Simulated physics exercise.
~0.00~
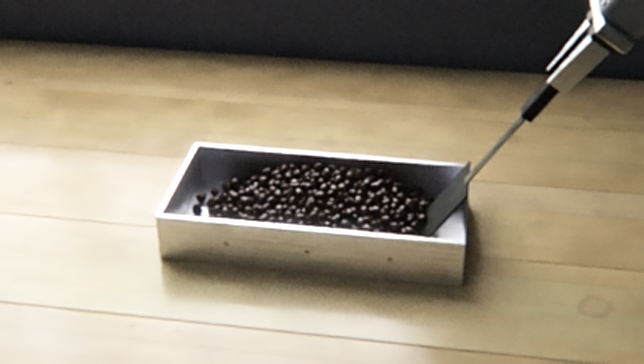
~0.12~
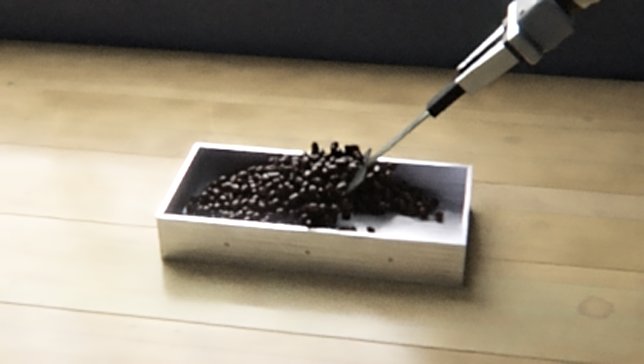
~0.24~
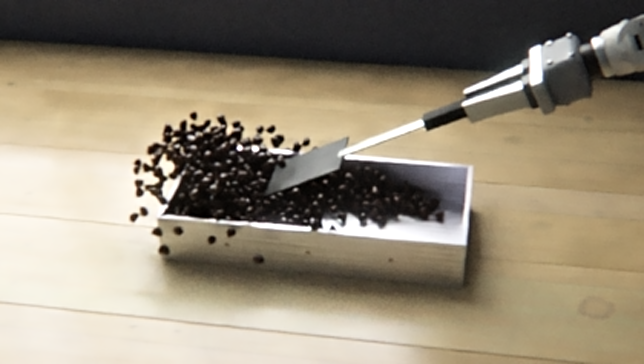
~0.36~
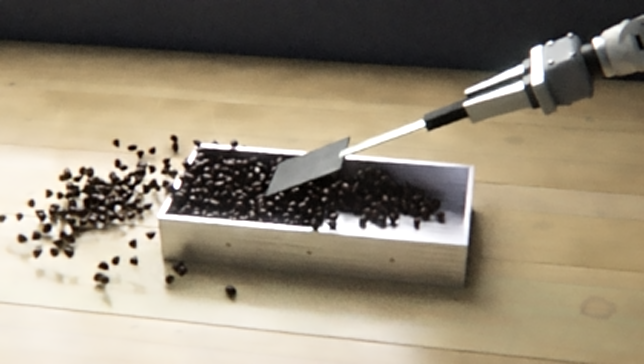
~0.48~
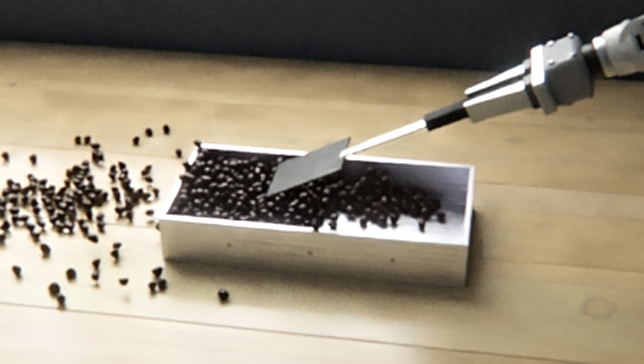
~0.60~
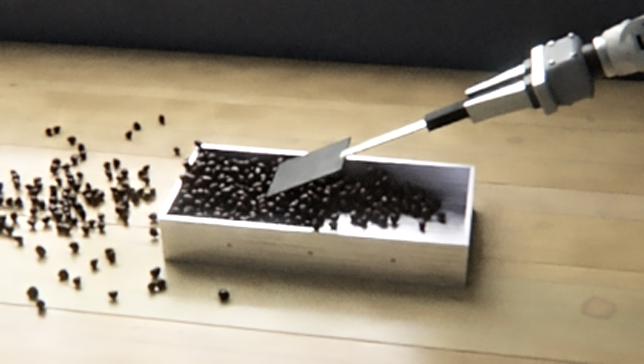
A pale rectangular trough of dark dried beans sits on a light wooden surface against a dark backdrop, seen from slightly above by a gently swaying camera. A robot arm reaches in from the upper right, its gripper holding a thin grey paddle at the trough's right end. The paddle sweeps left through the beans, piling them up ahead of it. It then tilts flatter and stops near the middle as beans fly over the left end. They scatter across the wood and settle there, while most remain in the trough beneath the still paddle.
